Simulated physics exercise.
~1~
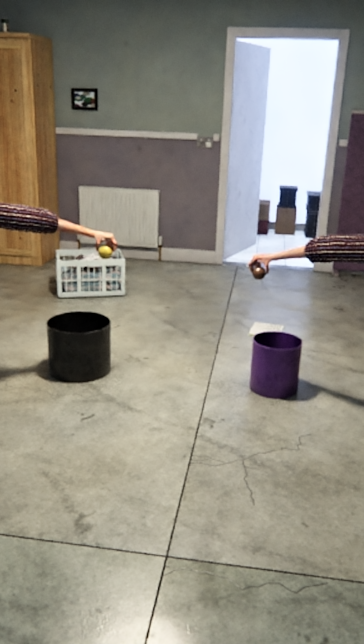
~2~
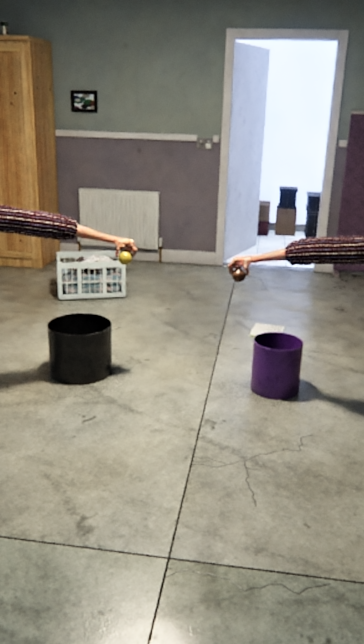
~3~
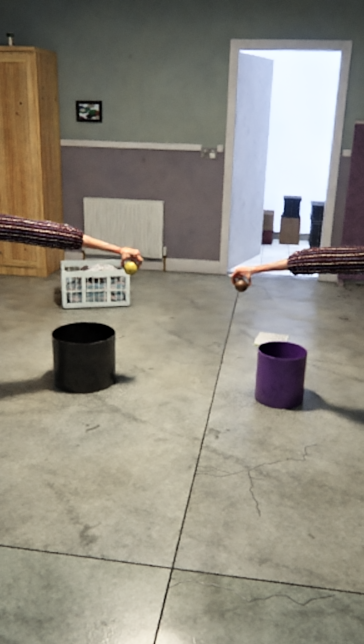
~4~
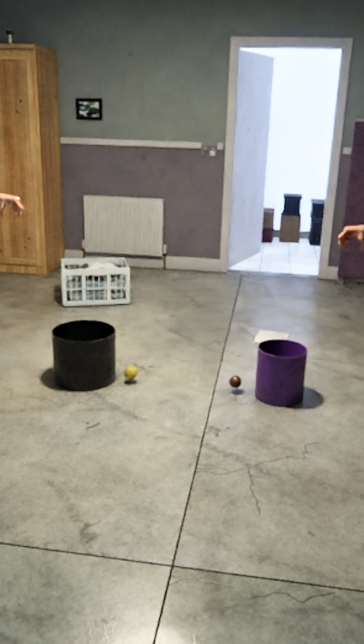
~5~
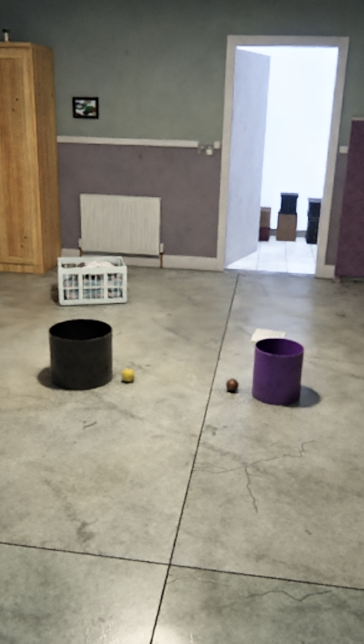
Two arms in dark striped sleeves reach in from opposite sides of a room with a grey concrete floor, seen from the front by a slightly swaying camera. The left hand holds a yellow apple above a black bin, and the right holds a brown onion above a purple bucket, with a white crate and an open doorway behind. The apple moves right and the onion moves left, each past its container's inner side. Both hands let go and draw back as the apple and onion drop. The two come to rest on the floor between the containers, each outside its own.
